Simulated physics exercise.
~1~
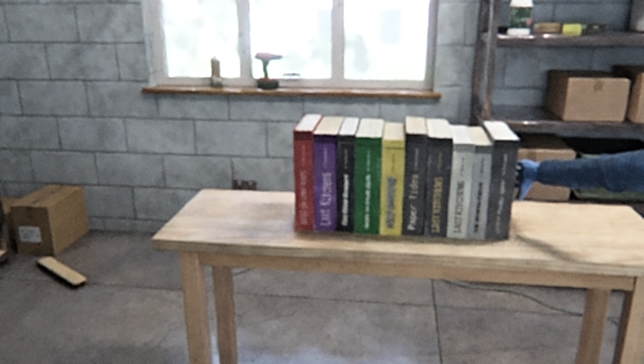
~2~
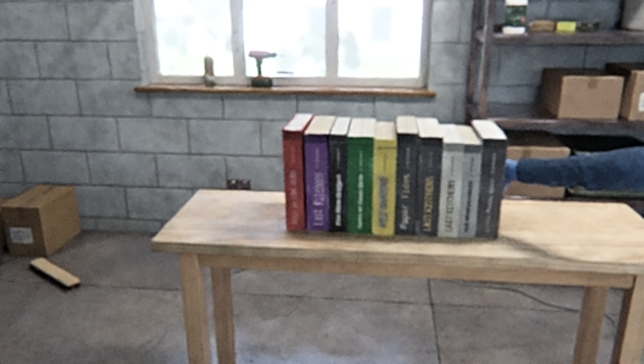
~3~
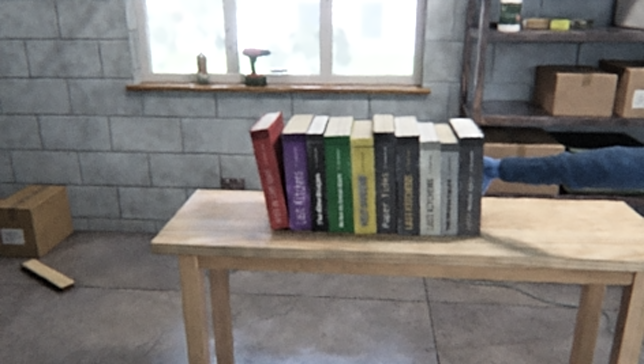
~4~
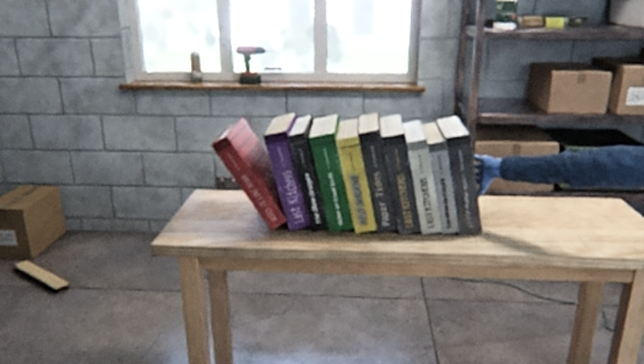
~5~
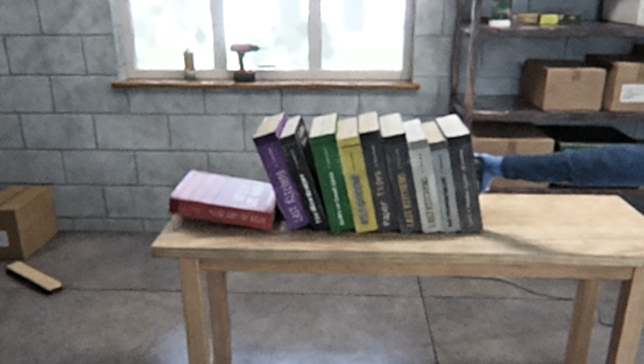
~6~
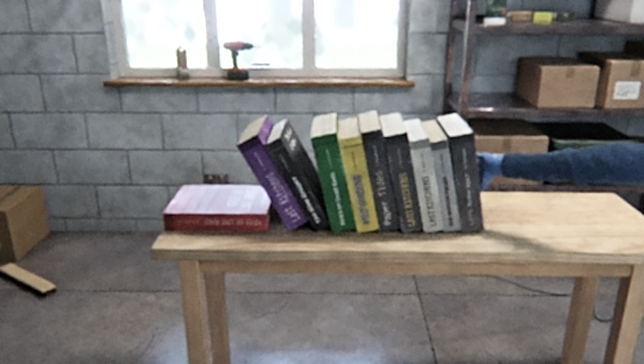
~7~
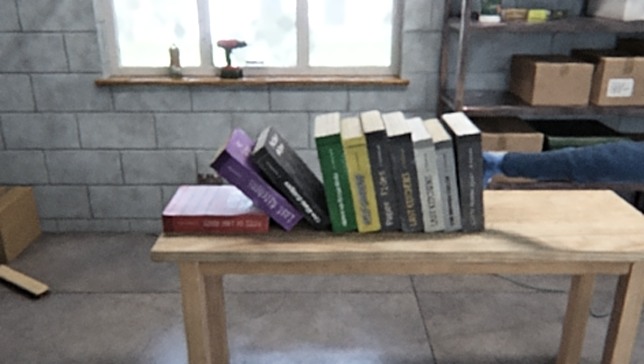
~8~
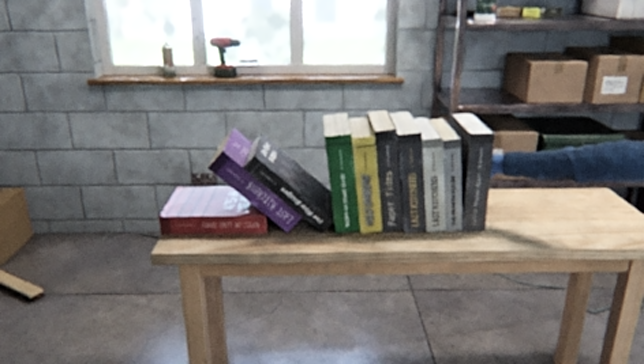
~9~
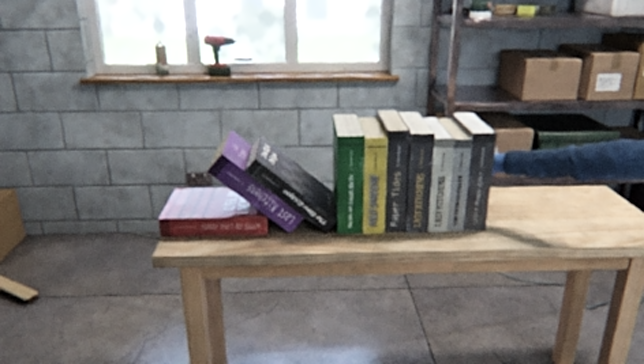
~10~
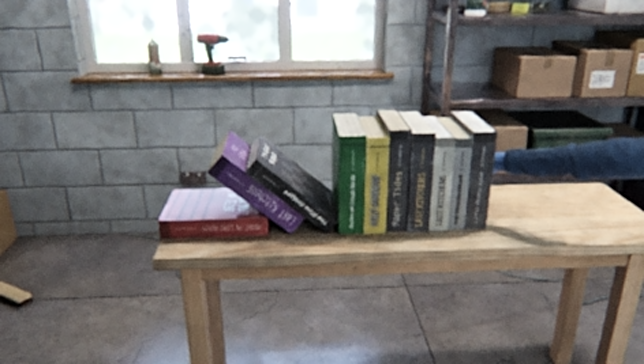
A blue-sleeved arm reaches in from the right toward a row of ten upright book-like files on a pale wooden table, seen from the front in a grey block-walled room with a window and shelves of boxes behind. The row shifts left, and the red file at its left end tips over and falls flat. The purple file and the black one beside it lean further left, coming to rest slanted against the red one. The green, yellow, grey and dark files tilt, then straighten. At the end, the red file lies on the tabletop and none has fallen off.
